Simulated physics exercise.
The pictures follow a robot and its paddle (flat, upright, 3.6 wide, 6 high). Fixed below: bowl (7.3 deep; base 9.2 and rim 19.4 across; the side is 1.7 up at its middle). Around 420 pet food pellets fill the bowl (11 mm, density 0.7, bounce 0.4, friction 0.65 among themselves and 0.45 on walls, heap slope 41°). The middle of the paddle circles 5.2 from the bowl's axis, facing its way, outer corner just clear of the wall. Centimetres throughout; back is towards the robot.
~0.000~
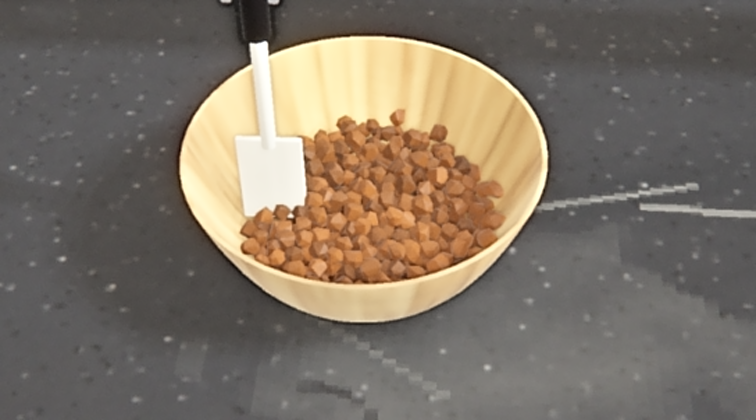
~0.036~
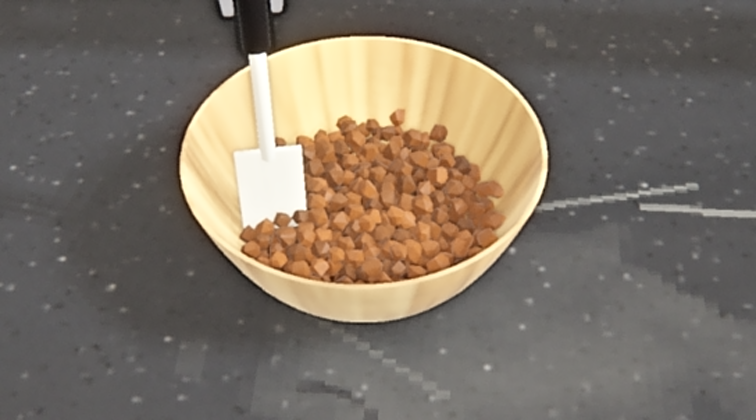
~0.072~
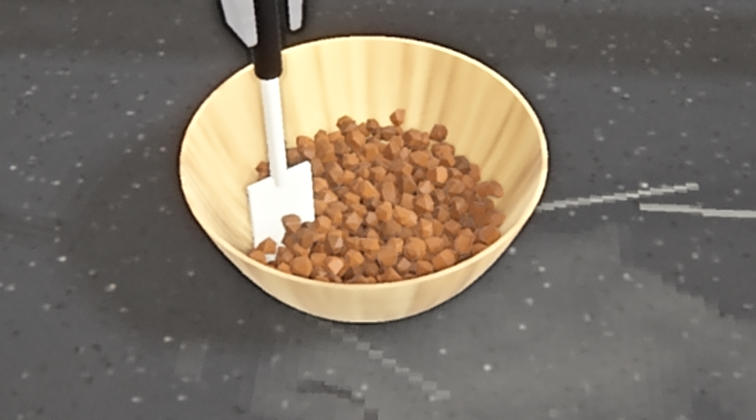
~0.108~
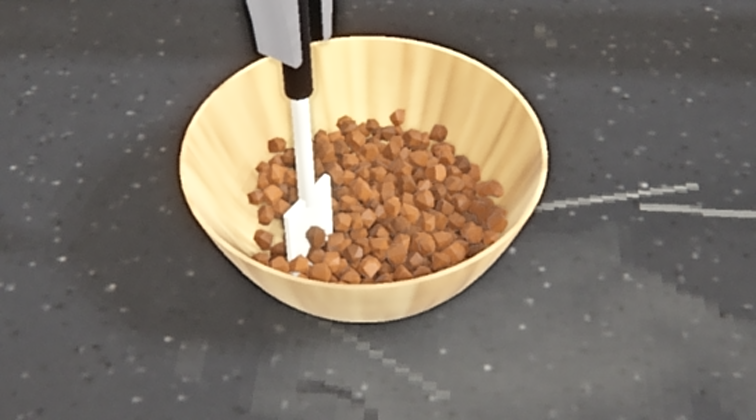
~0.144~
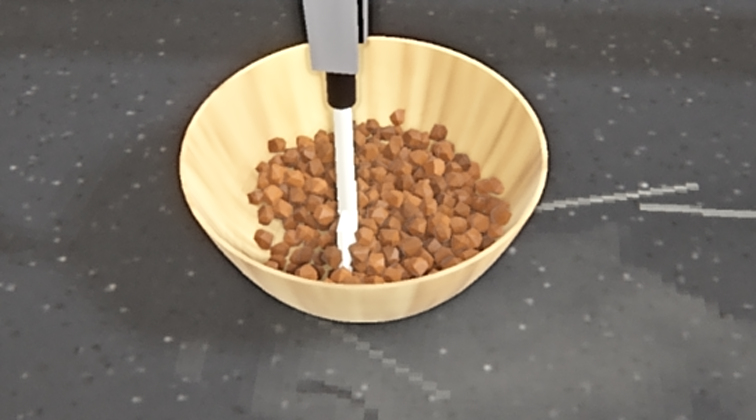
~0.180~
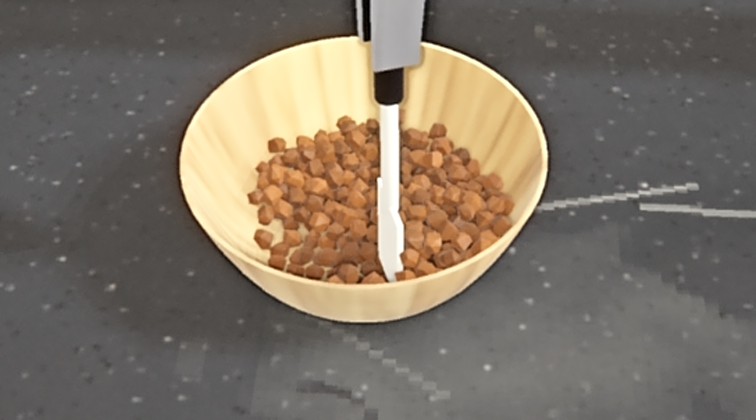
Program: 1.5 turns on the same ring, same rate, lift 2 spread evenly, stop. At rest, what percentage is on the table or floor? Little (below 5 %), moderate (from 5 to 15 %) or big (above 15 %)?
Share on the table or floor: Moderate (from 5 to 15 %).
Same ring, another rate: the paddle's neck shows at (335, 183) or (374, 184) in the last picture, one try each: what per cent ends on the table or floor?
Some 5 and 10 per cent.
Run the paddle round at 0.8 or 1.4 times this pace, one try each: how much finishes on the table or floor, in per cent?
Some 5 and 20 per cent.
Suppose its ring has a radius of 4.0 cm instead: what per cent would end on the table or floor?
In that case some 0 per cent.
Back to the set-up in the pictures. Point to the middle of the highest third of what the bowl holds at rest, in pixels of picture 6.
Near (375, 219).
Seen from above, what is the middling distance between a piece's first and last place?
About 7 cm.
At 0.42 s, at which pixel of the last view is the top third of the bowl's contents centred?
At about (321, 112).
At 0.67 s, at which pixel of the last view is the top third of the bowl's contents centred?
Around (359, 259).
By 0.42 s, 276° round, highest piece 9 above the table; 405 in the bowl, 7 on the table or floor, 12 in flight or on the tool.
By 0.67 s, 83° round, highest piece 9 above the table; 390 in the bowl, 30 on the table or floor, 4 in flight or on the tool.
By 0.99 s, 180° round, highest piece 6 above the table; 385 in the bowl, 39 on the table or floor.
By 1.69 s, 180° round, highest piece 6 above the table; 385 in the bowl, 39 on the table or floor.
Final count, 385 in the bowl, 39 on the table or floor. That is 9 % on the table or floor.
